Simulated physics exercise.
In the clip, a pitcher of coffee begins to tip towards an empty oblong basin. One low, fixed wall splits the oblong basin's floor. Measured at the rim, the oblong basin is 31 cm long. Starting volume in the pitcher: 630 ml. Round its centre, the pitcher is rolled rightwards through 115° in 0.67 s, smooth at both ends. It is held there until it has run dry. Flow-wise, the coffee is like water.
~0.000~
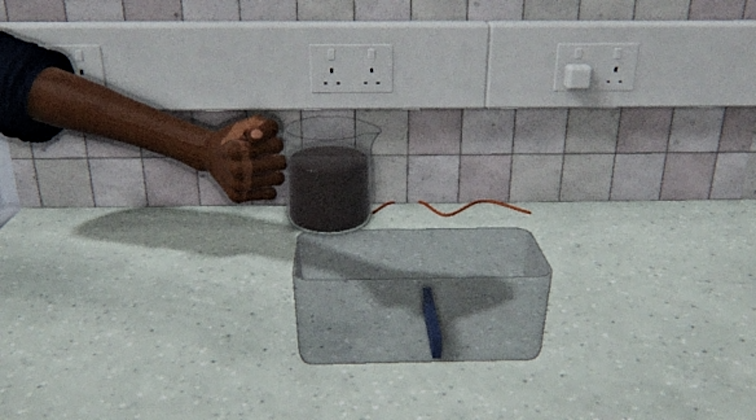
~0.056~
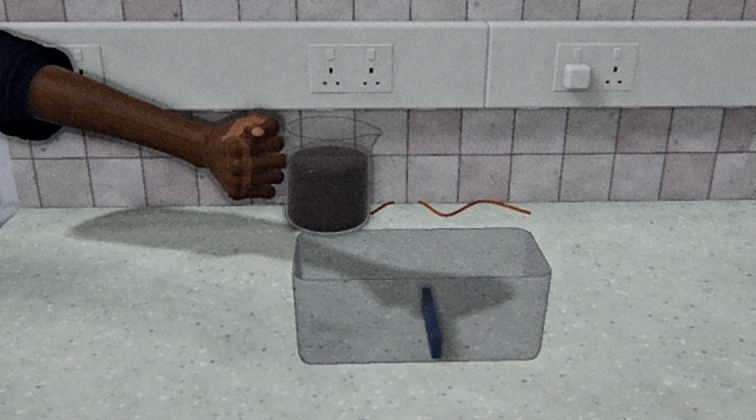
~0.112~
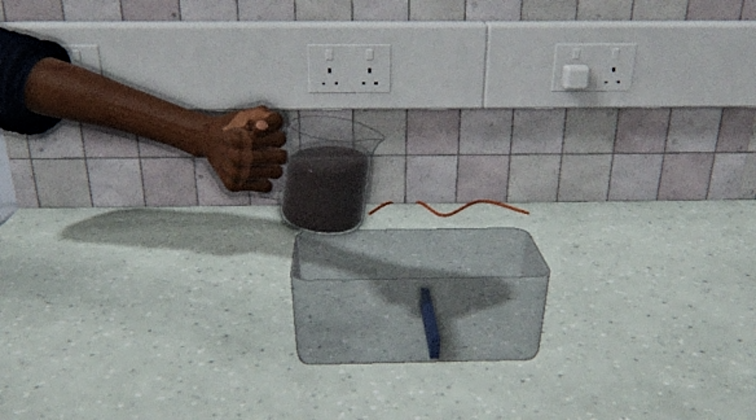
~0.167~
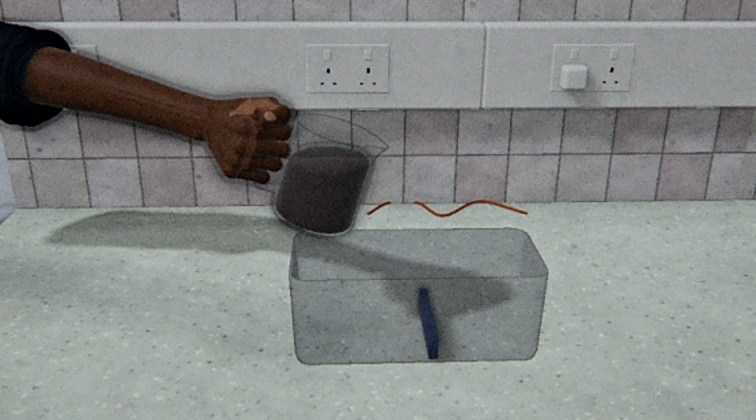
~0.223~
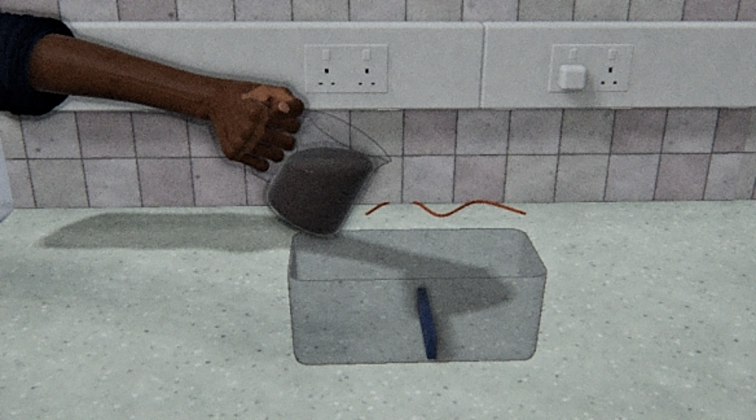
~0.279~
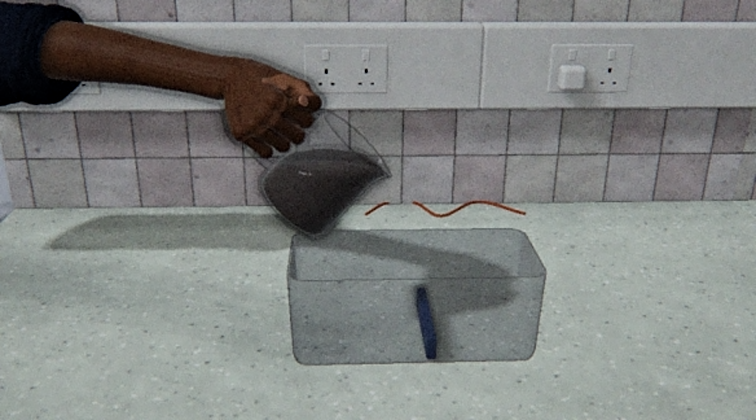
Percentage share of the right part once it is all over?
25 per cent.
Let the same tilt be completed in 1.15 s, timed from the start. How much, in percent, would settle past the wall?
That would be about 40 in a hundred, I'd say.
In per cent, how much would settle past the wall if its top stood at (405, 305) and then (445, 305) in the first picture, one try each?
I'd say 80 percent on the first go, 5 percent on the next.
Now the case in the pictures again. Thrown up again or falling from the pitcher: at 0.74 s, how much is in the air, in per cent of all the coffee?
Near 6 percent.
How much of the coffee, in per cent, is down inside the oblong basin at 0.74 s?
Reading: Approx. 84 %.
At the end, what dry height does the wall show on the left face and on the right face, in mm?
Looks like roughly 10 mm on the left and roughly 22 mm on the right.
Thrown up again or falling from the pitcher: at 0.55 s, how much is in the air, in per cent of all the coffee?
Share: Roughly 22 per cent.
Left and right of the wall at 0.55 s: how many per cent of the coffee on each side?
Roughly 18 sits left and 5 sits right.
After 0.55 s the tilt is 106° and 55 per cent is still to pour, 17 is left of the wall and 5 right of it.
After 0.74 s the tilt is 115° and 10 per cent is still to pour, 65 is left of the wall and 19 right of it.
After 0.95 s the tilt is 115° and 1 per cent is still to pour, 76 is left of the wall and 20 right of it.
After 1.17 s the tilt is 115° and 0 per cent is still to pour, 76 is left of the wall and 22 right of it.
In the end 73 per cent lies left of the wall, 25 right of it and 2 outside.
